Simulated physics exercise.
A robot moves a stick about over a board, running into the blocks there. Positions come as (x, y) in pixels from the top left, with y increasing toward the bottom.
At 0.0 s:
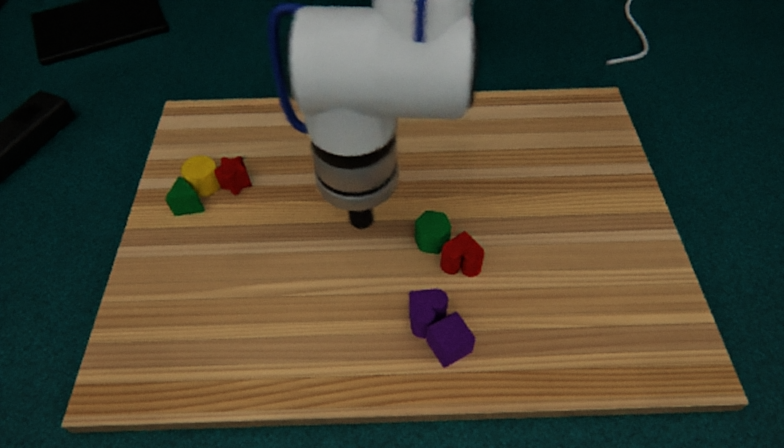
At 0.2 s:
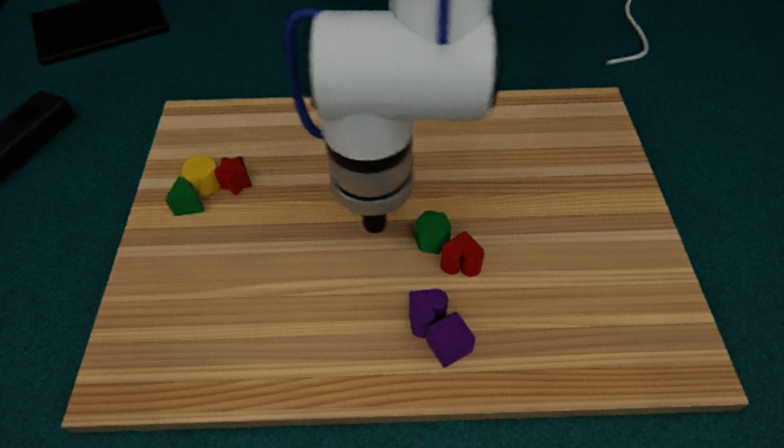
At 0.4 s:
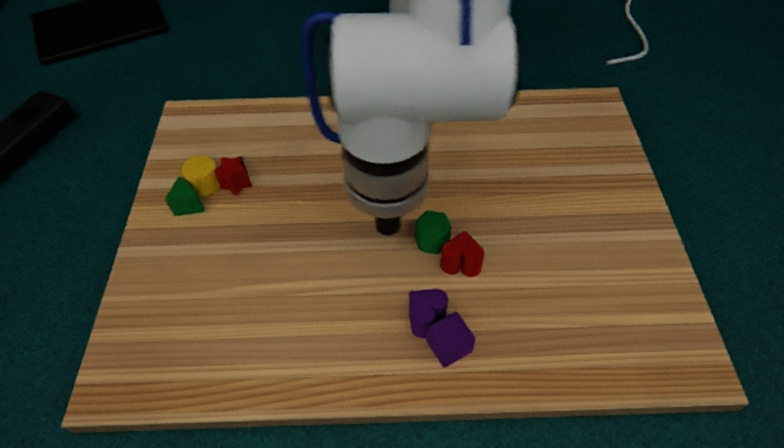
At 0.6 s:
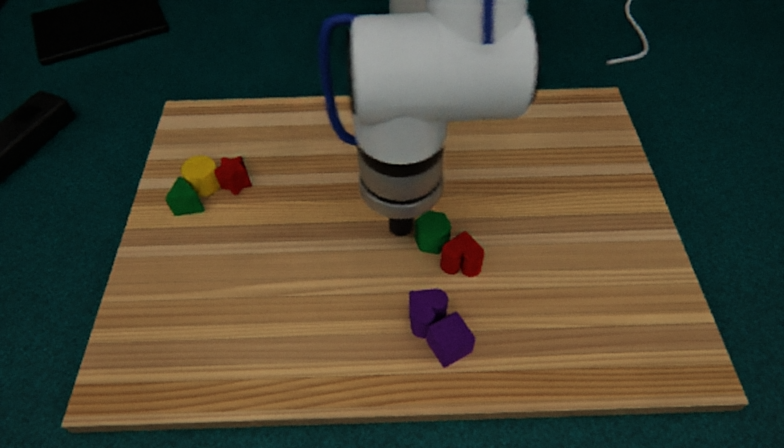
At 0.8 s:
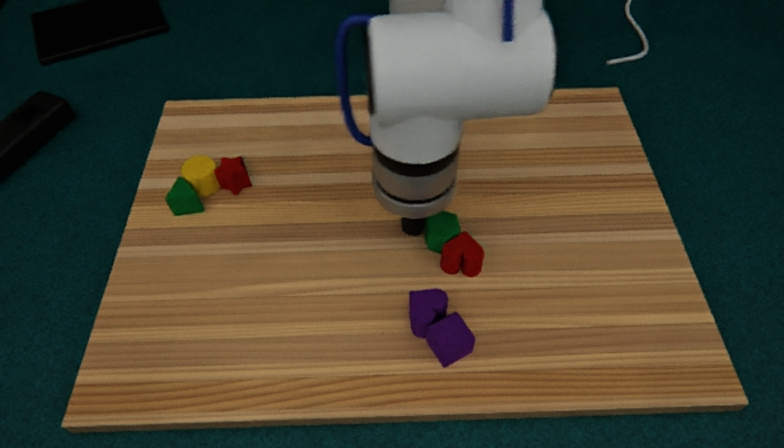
The video shows a white robot arm with a dark stick tip moving steadily right over a wooden board of colored blocks, then nudging the green hexagon slightly right beside the red heart-shaped block while the other blocks stay still.
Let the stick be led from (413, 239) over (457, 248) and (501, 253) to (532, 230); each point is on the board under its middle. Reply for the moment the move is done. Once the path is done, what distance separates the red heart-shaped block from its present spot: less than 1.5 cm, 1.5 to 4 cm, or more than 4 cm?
The block winds up 1.5 to 4 cm from where it is now.
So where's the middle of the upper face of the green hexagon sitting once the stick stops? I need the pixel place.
Most likely (516, 196).
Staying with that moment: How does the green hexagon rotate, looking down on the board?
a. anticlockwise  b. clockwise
The answer is a.
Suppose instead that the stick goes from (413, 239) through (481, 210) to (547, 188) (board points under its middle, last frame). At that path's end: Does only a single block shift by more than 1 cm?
Short answer: Yes.
The first path, step by step. One third of the way, stick (459, 236); green hexagon (484, 221), turned 25° anticlockwise; red heart-shaped block (476, 253), turned 25° clockwise.
Two thirds of the way, stick (505, 241); green hexagon (510, 213), turned 80° anticlockwise; red heart-shaped block (485, 261), turned 40° clockwise.
At the end, stick (536, 218); green hexagon (516, 196), turned 125° anticlockwise; red heart-shaped block (485, 261), turned 40° clockwise.
